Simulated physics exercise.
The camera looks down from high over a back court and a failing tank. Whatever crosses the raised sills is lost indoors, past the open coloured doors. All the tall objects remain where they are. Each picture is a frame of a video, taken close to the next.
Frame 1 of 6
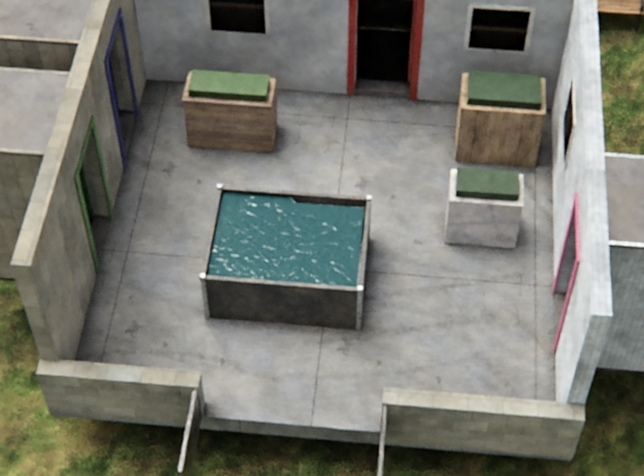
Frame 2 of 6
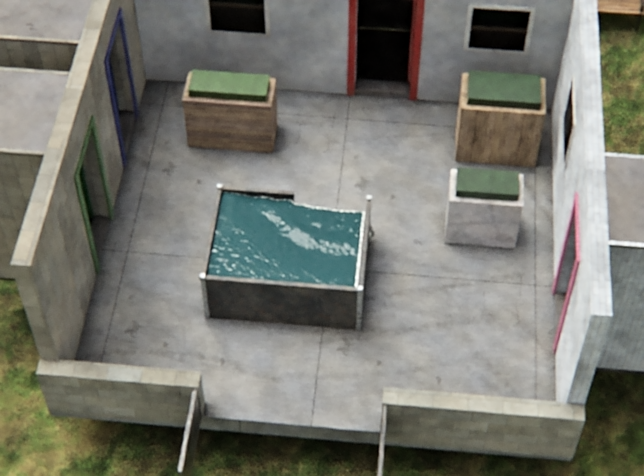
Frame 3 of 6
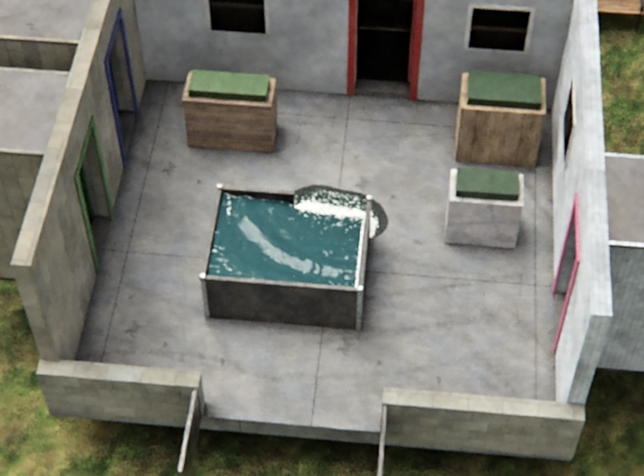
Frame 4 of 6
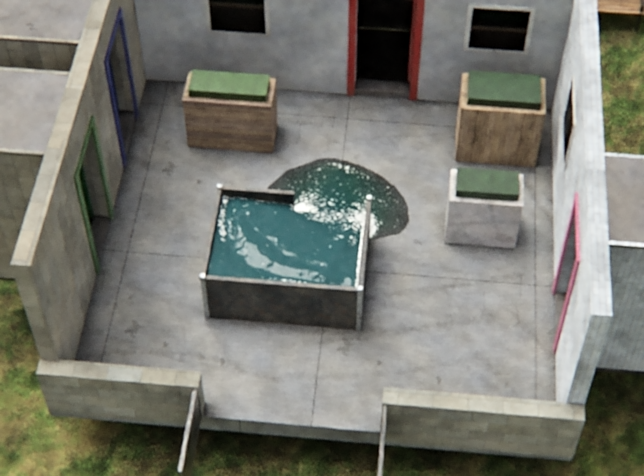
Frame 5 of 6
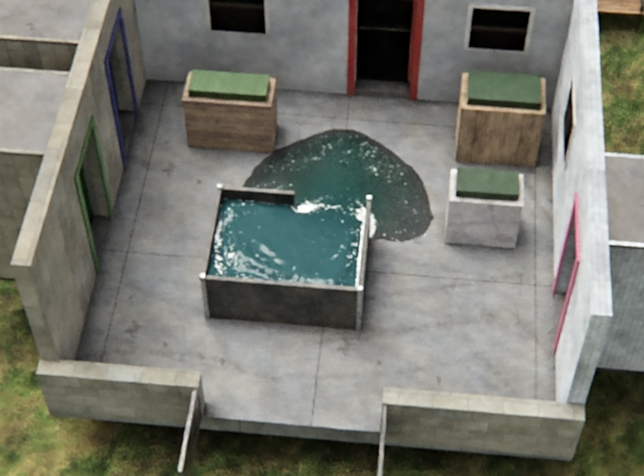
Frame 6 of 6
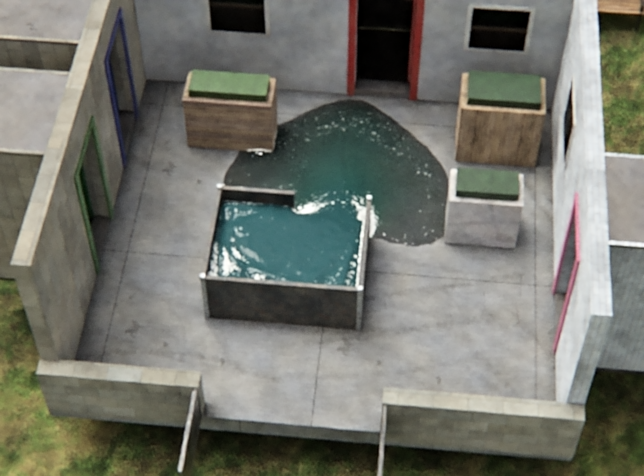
The video shows a walled concrete court from above, where rippling teal water in a rectangular tank pours through a gap in its far side and spreads in a widening pool across the floor among three green-topped blocks.
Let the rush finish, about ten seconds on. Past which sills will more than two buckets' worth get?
Outcome: The pink door ends up within two buckets, the green door ends up within two buckets, the blue door ends up within two buckets, the red door ends up over two buckets.
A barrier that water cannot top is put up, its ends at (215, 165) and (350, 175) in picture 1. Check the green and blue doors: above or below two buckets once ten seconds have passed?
Note - green door: Above the line; blue door: Below the line.
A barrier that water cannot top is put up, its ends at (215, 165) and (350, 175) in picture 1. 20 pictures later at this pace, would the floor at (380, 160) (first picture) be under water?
Looks like that place is swamped.
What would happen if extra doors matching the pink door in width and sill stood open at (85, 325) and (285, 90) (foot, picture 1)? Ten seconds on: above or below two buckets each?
The first door comes in lower, while the second comes in higher.
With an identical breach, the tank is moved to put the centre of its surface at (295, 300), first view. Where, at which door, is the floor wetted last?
Last of all, the one in green.
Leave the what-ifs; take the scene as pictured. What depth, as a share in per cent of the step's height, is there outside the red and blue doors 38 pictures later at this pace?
The first comes to about 120 percent, the second to about 50 percent.
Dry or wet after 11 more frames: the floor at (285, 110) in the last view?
I'd say drenched there.
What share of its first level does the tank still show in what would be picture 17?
Some 46 per cent.
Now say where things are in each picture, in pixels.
Still water in the tank at (288, 240), in the first frame.
The front is at (370, 235), out from the gap on the tank's far side, in the second frame.
Water pours out on the tank's far side and has run to (303, 193), in the third frame.
Water pours out on the tank's far side and has run to (331, 162), in the fourth frame.
Water pours out on the tank's far side and has run to (357, 136), in the fifth frame.
The front is at (364, 106), out from the gap on the tank's far side, in the sixth frame.
A moment on, water covers 30 % of the floor; the pink door not reached, the green door not reached, the blue door not reached, the red door over two buckets in.
Next, water covers 40 % of the floor; the pink door not reached, the green door not reached, the blue door wet at the sill, nothing in, the red door far over two buckets in.
Then, water covers 45 % of the floor; the pink door wet at the sill, nothing in, the green door wet at the sill, nothing in, the blue door wet at the sill, nothing in, the red door far over two buckets in.
Later, water covers 80 % of the floor; the pink door wet at the sill, nothing in, the green door wet at the sill, nothing in, the blue door wet at the sill, nothing in, the red door far over two buckets in.
In the end, water covers 95 % of the floor; the pink door wet at the sill, nothing in, the green door wet at the sill, nothing in, the blue door wet at the sill, nothing in, the red door far over two buckets in.
